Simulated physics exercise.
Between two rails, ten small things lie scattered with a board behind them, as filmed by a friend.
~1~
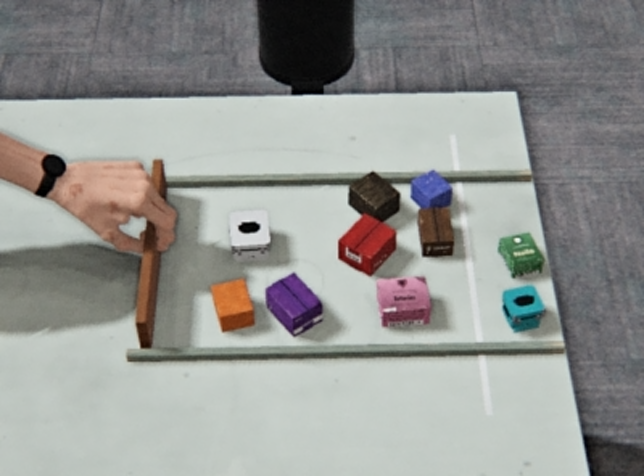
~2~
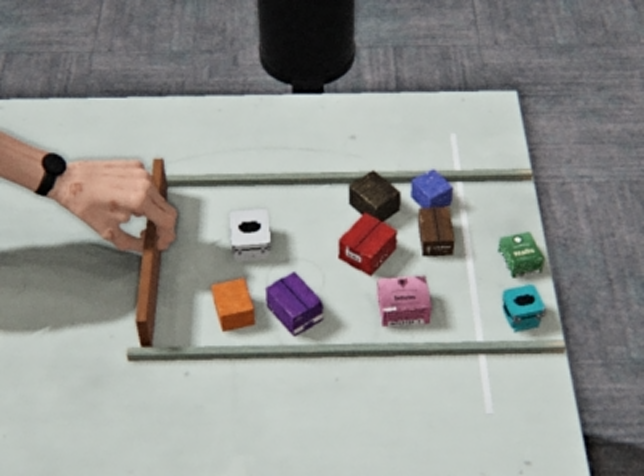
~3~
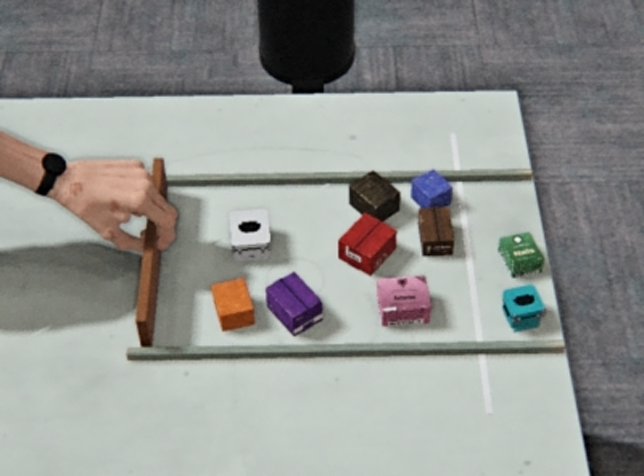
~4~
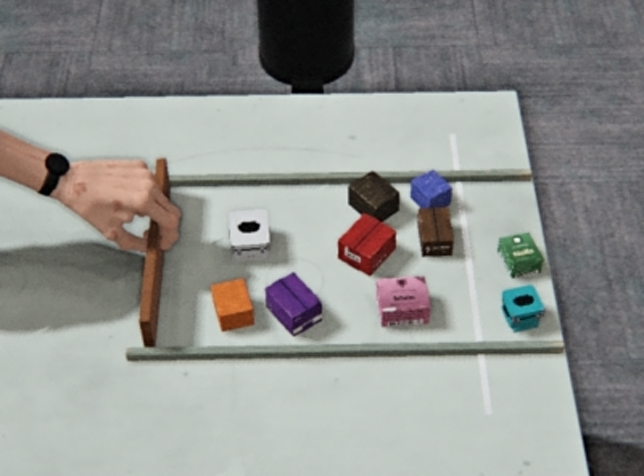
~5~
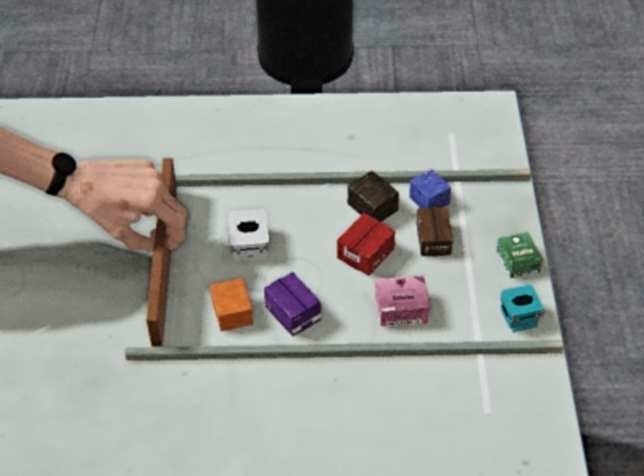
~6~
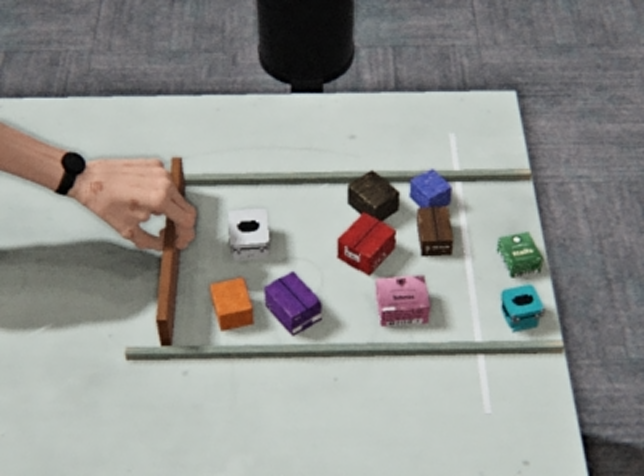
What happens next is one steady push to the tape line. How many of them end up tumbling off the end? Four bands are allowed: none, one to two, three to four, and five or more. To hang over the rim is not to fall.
The answer is three to four.
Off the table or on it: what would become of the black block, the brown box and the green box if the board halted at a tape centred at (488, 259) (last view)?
The black block? It is safe. The brown box? It does not stay. The green box? It does not stay.
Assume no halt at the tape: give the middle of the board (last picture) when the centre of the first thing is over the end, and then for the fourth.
I'd say close to (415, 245), then close to (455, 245).
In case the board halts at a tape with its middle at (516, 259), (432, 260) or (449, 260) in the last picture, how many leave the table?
Per try: 7; 1; 1.
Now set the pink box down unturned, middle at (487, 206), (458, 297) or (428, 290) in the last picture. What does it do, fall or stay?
Order of tries: Off, off, off.
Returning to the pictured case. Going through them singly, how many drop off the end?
Fallen: 4.
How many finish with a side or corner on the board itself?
The figure is 3.
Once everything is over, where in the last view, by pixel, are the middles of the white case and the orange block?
The white case ends at (485, 235) and the orange block at (492, 303).
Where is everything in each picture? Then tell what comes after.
Green box (521, 255); turquoise case (522, 309); blue block (431, 193); board (152, 251); tape (469, 260), in the first frame.
Turquoise case (522, 308); board (153, 250), in the second frame.
Blue block (432, 192); white case (250, 236), in the third frame.
Green box (520, 255); red box (367, 245), in the fourth frame.
Turquoise case (521, 309); black block (373, 198), in the fifth frame.
Green box (520, 255); turquoise case (521, 308); blue block (431, 192); board (172, 249); tape (468, 259), in the sixth frame.
Soon after, none off yet; green box at rest near (520, 255); turquoise case at rest near (521, 308); blue block at rest near (431, 192).
After that, none off yet; green box at rest near (521, 256); turquoise case displaced about its own width near (563, 308); blue block displaced about its own width near (470, 189).
In the end, the number that fall off is three or four; gone, pink box, brown box, turquoise case and green box.
